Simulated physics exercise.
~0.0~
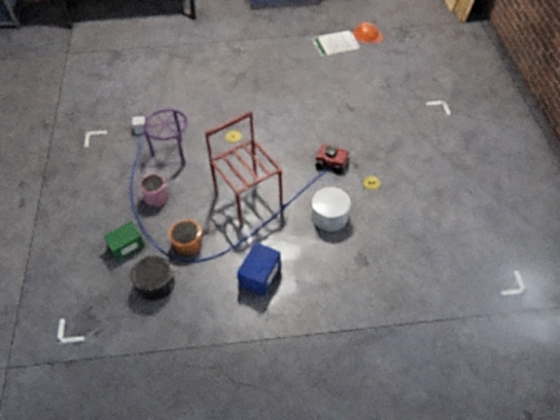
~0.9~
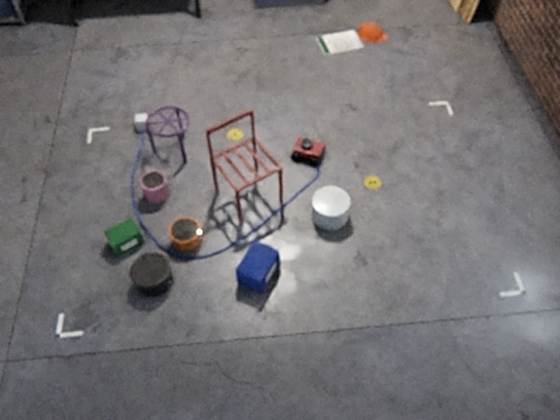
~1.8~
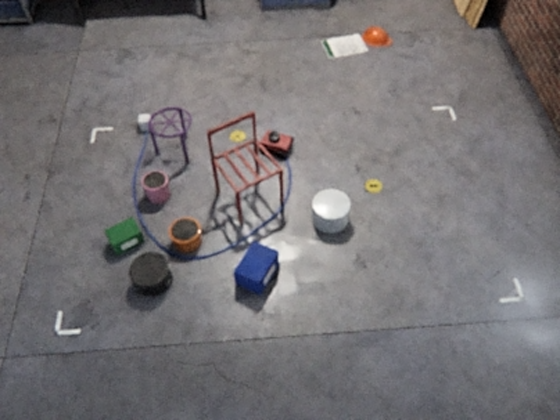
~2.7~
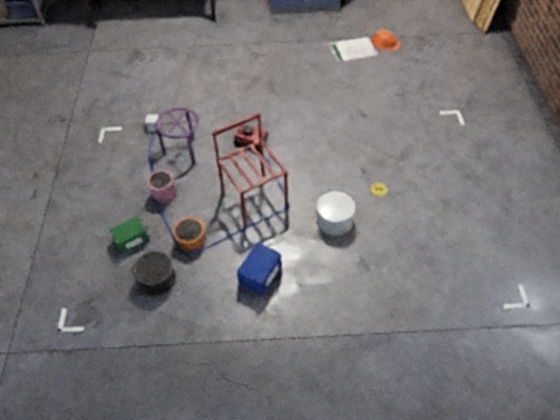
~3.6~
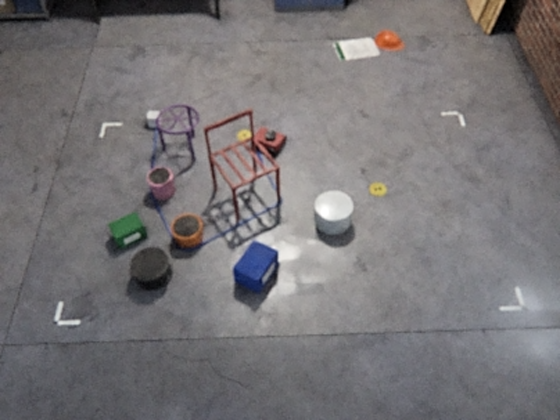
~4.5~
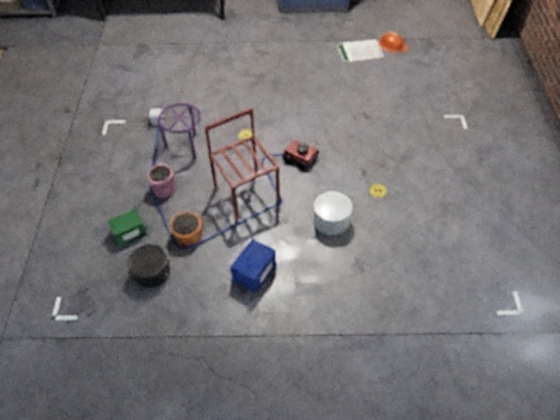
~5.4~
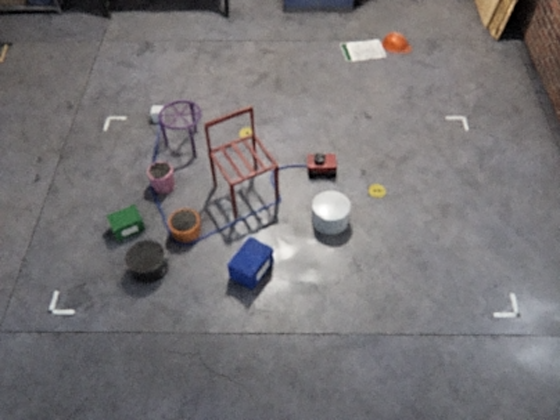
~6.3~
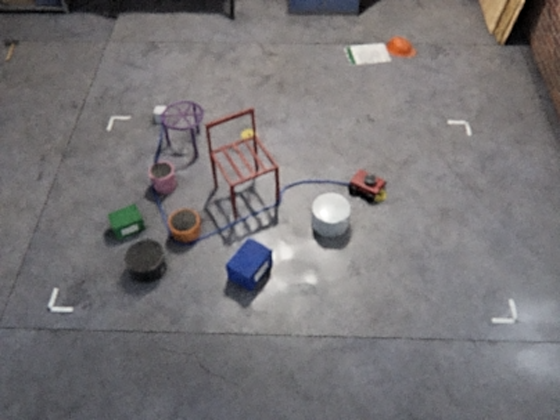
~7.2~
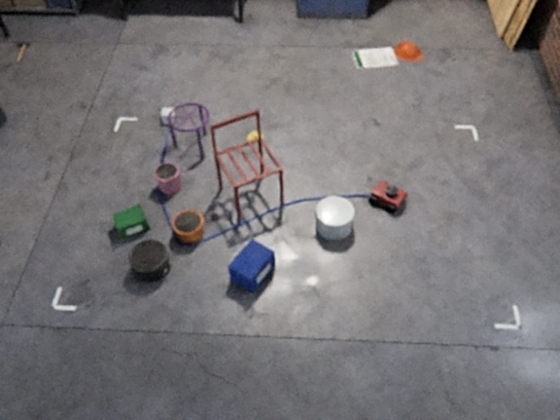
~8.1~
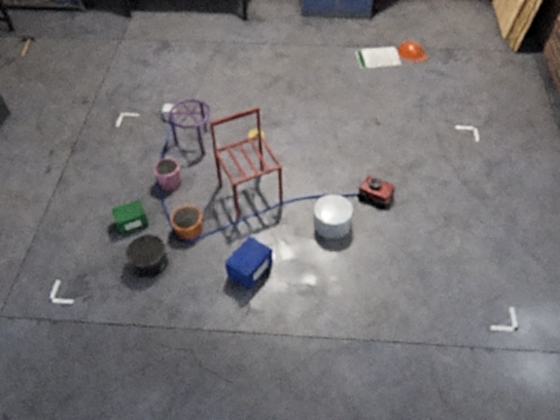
On a grey concrete floor, a small red cart trailing a blue lead drove left behind a red chair, then came back out and rolled right past the white tub, stopping just beyond it while the stool, pots and boxes stayed standing.
